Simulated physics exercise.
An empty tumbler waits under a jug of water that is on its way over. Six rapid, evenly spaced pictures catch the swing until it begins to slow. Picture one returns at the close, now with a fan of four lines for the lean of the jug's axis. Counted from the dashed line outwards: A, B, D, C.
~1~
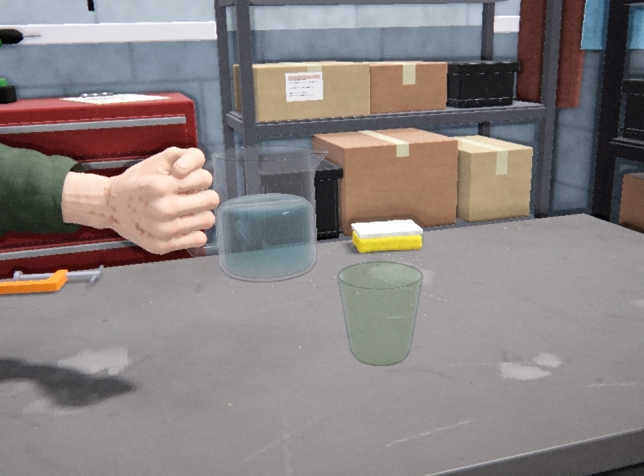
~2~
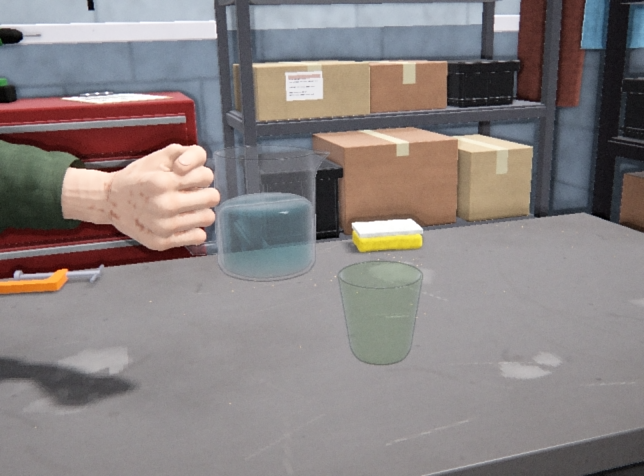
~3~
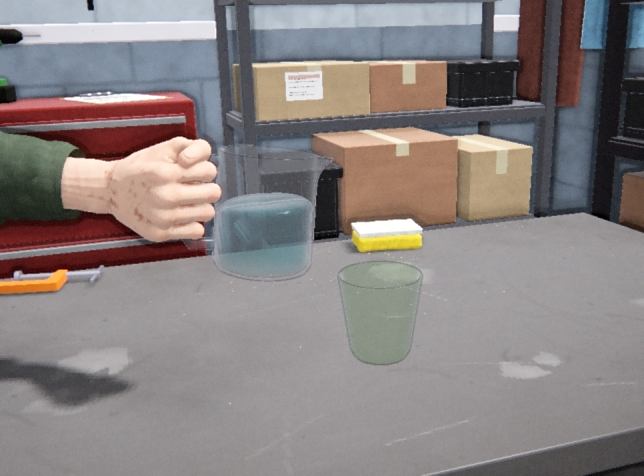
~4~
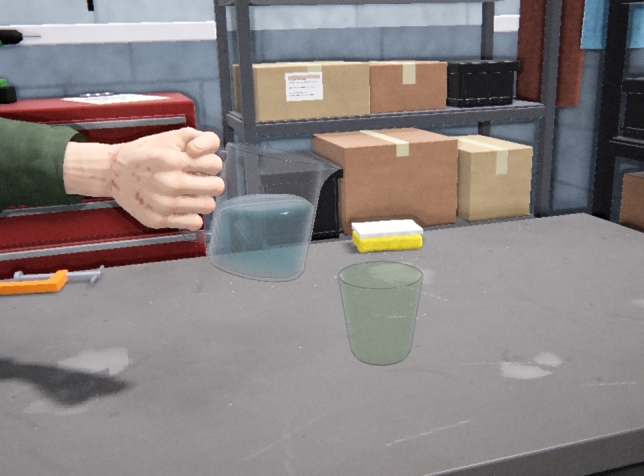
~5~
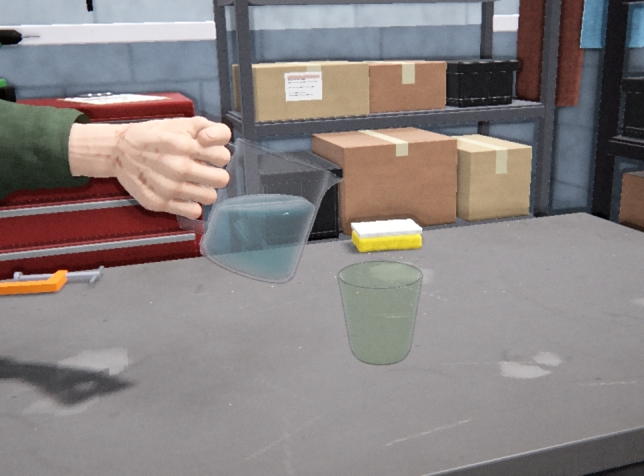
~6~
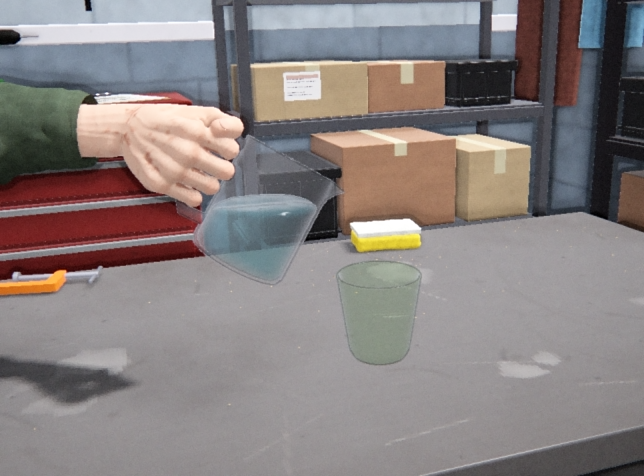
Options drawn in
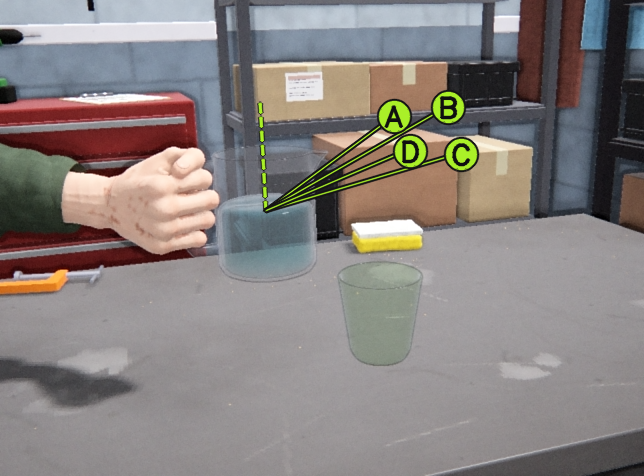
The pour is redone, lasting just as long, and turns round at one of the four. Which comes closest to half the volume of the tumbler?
D.
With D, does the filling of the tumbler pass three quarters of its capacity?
No.
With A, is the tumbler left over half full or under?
Under.
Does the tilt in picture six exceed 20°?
Yes.
On the marked copy, A at (380, 125); B at (432, 114); C at (444, 157); D at (393, 155).
Choosing A, the tumbler ends with about 19 % of what it can hold.
Choosing B, the tumbler ends with about 34 % of what it can hold.
Choosing C, the tumbler ends with about 64 % of what it can hold; 3 % of the water is spilt.
Choosing D, the tumbler ends with about 50 % of what it can hold.
